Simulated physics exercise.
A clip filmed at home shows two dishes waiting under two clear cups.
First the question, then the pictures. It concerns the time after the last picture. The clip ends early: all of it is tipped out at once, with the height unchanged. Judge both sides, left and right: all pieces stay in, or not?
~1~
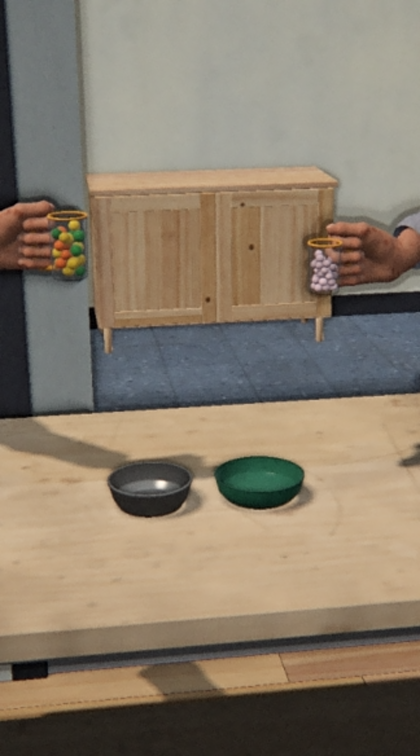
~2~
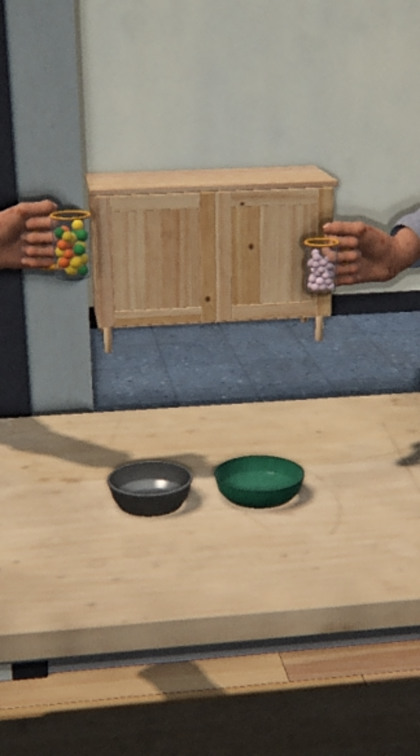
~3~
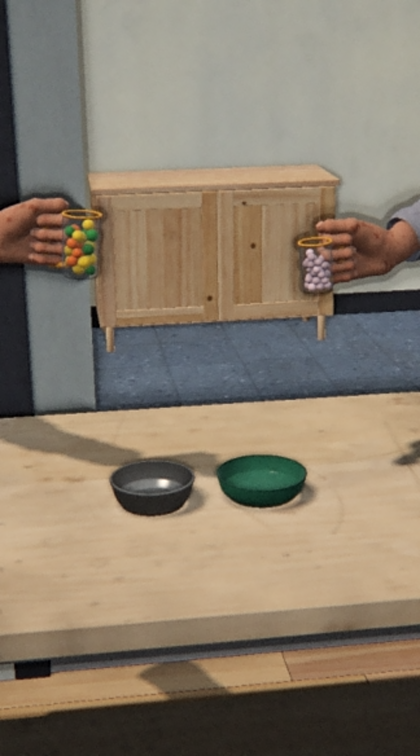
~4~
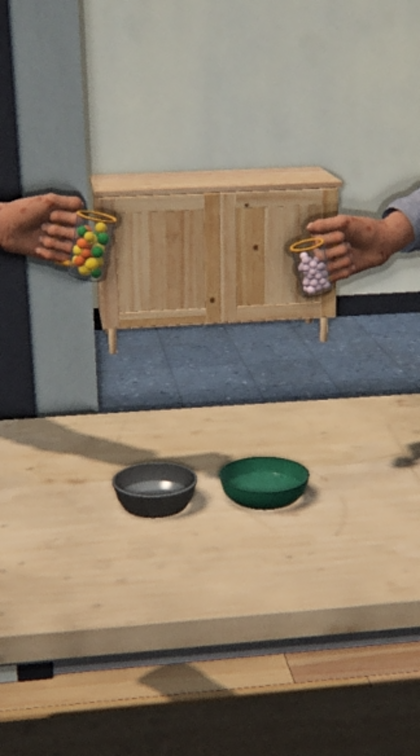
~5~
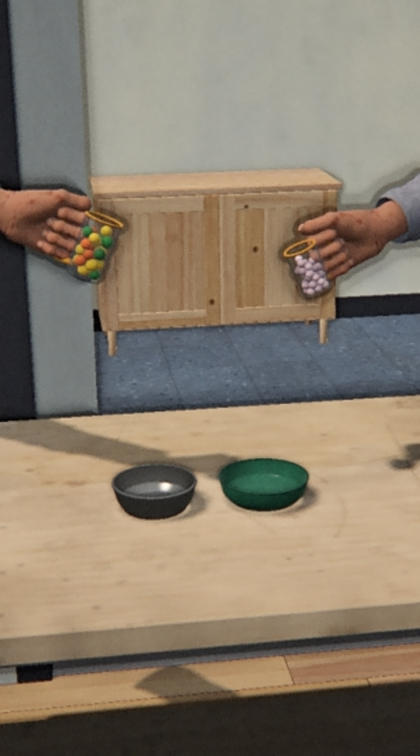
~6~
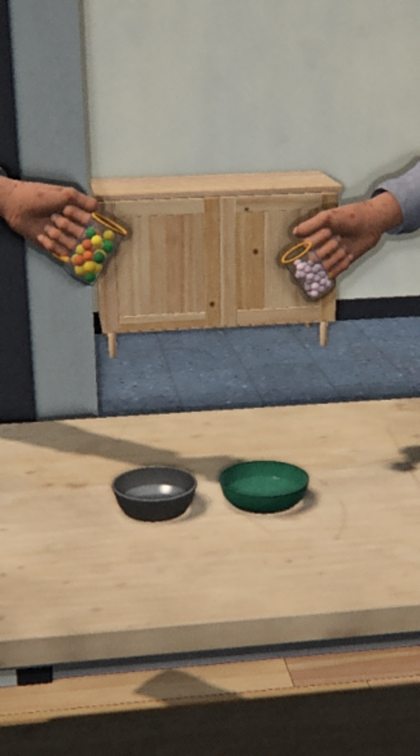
Left - not all stay in; right - not all stay in.
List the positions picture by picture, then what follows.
Left dish near (154, 498), empty; left cup near (69, 247), holding glass marbles, high above its dish; right dish near (268, 495), empty; right cup near (325, 267), holding sugar pearls, high above its dish, in the first frame.
Left cup near (72, 246), upright; right cup near (321, 267), upright, in the second frame.
Left cup near (81, 245), tipped 5°; right cup near (317, 266), tipped 5°, in the third frame.
Left cup near (91, 247), tipped 14°; right cup near (312, 268), tipped 14°, in the fourth frame.
Left cup near (94, 248), tipped 23°; right cup near (309, 270), tipped 23°, in the fifth frame.
Left dish near (159, 503); left cup near (94, 250), tipped 32°; right dish near (273, 499); right cup near (309, 272), tipped 32°, in the sixth frame.
Then, 0.62 s on from there, left, the whole lot still in the cup; right, the whole lot still in the cup.
Then, 1.16 s on from there, left, the bulk still in the cup, near a quarter in the air; right, near two thirds still in the cup, a little in the dish, near a third in the air.
Then, 1.62 s on from there, left, near a third in the dish, a little outside the dish, near half in the air; right, near half in the dish, near a quarter outside the dish, near a quarter in the air.
In the end, left, near a third in the dish, near two thirds outside the dish; right, near half in the dish, near half outside the dish.
